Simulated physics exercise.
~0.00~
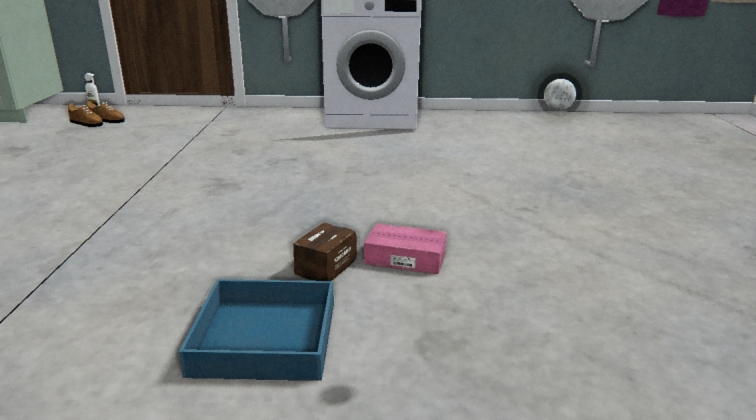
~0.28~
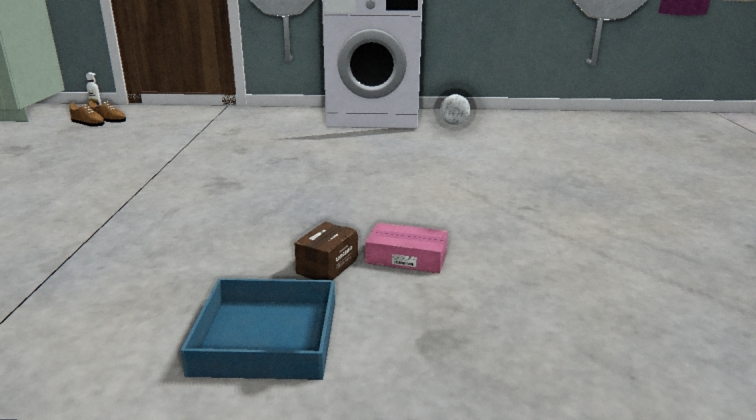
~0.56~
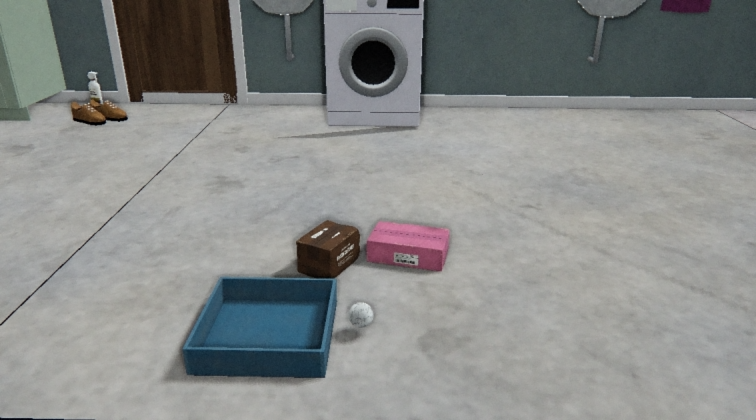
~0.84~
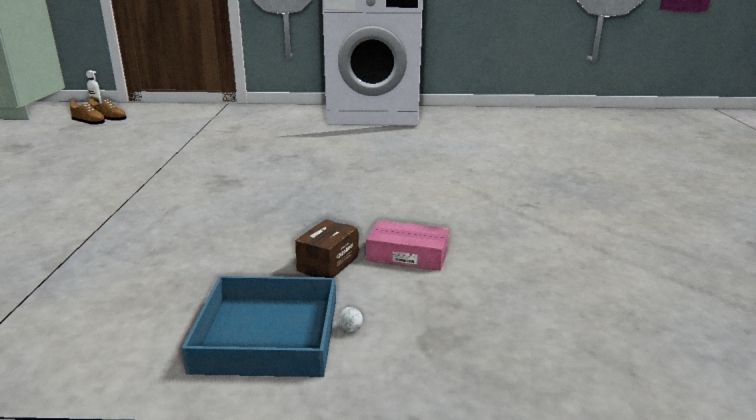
At the start, an open, empty blue box sits on a grey concrete floor beside a brown parcel and a pink parcel, while a whitish ball is off to the right near the back wall, past a washing machine. The ball travels left through the air, passing just right of the washing machine. It then comes down and left toward the front, appearing close to the right side of the blue box. It shifts slightly farther left and down and ends on the floor just outside the box, with both parcels still in their places.
